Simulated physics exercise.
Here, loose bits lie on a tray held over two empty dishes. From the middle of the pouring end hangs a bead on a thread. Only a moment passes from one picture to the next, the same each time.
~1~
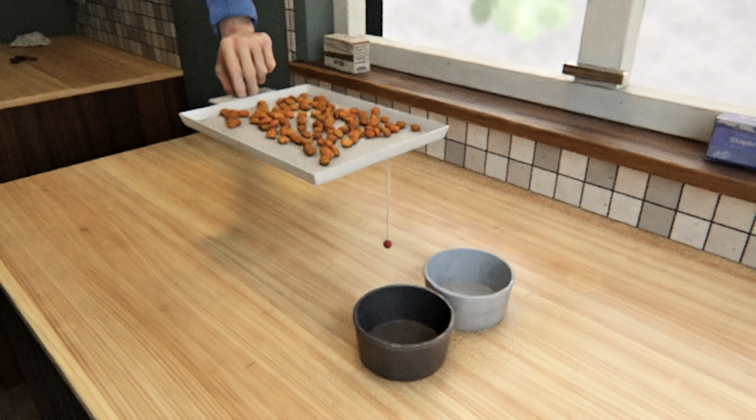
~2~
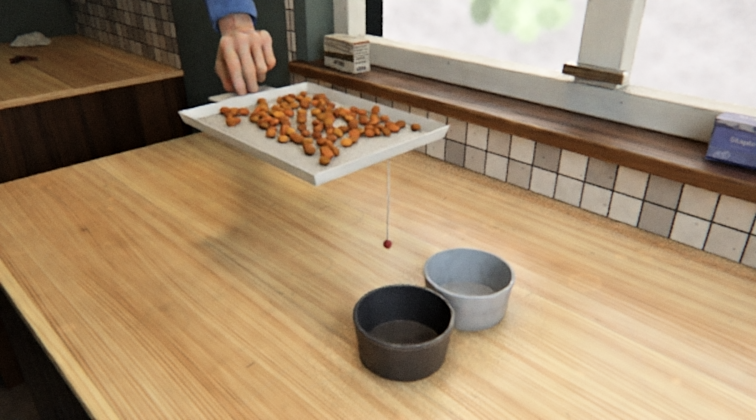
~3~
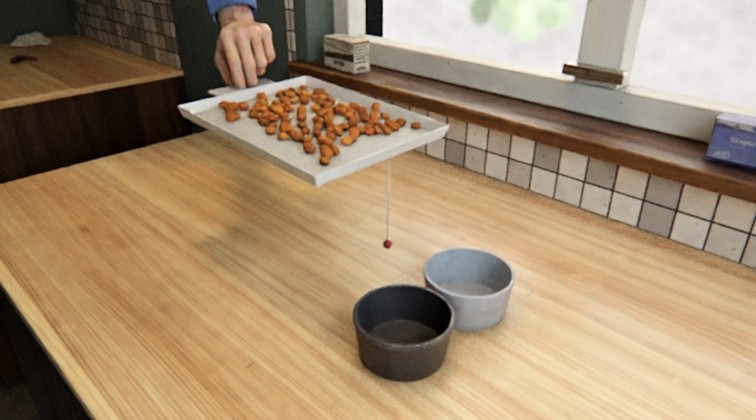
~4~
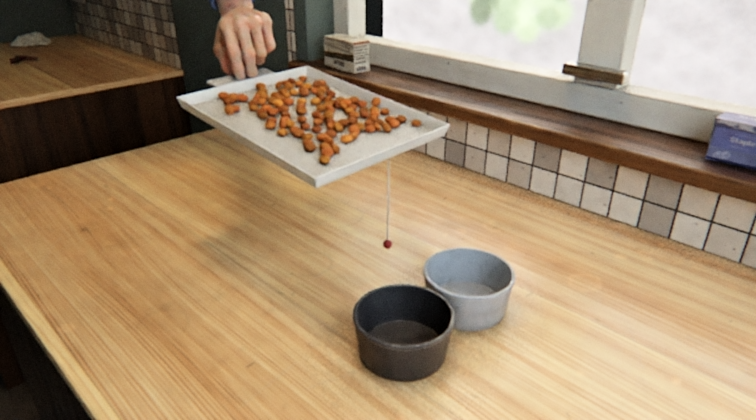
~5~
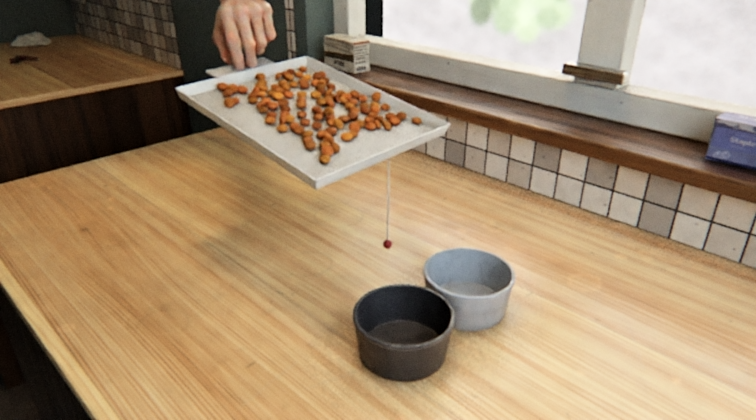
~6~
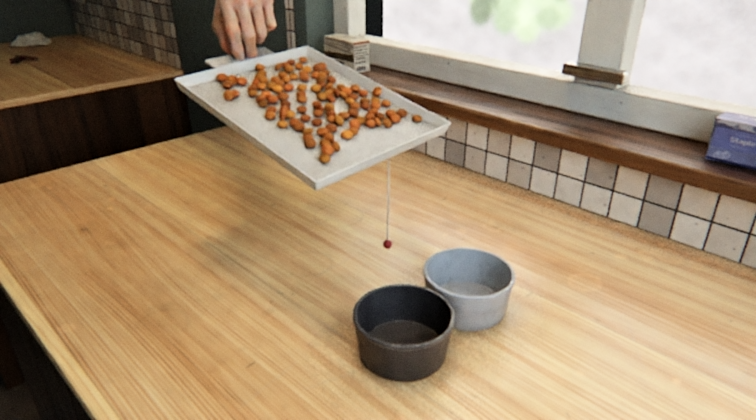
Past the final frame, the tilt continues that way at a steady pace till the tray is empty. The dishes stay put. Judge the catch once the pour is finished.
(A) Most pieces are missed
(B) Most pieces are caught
Option A: Most pieces are missed.
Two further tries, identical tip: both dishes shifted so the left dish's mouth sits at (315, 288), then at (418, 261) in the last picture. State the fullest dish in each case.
For the first placement, the left-side one; for the second placement, the left-side one.
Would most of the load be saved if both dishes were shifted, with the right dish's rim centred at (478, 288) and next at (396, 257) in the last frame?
In order, they'd catch a minor share, and next a major share.
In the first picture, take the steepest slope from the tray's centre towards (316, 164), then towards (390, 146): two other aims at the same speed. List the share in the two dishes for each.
0 % and 20 %.
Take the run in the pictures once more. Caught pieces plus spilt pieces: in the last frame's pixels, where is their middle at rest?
I'd place the middle at about (372, 322).
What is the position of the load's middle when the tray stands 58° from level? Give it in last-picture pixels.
Somewhere near pixel (356, 150).
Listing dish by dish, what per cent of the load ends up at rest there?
Per cent held at the end: Left dish 10, right dish 10.
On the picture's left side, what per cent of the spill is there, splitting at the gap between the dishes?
It works out to some 100 per cent.
Shortly afterwards, tray tipped steeply; all but a few on the tray; only a few in the left dish; only a few outside both; a little in the air.
Next, tray tipped right over; a little on the tray; a little in the left dish; a little in the right dish; near half outside both; near a quarter in the air.
Some moments later, tray tipped past a quarter turn; a little in the left dish; a little in the right dish; the bulk outside both.
In the end, tray tipped past a quarter turn; a little in the left dish; a little in the right dish; the bulk outside both.
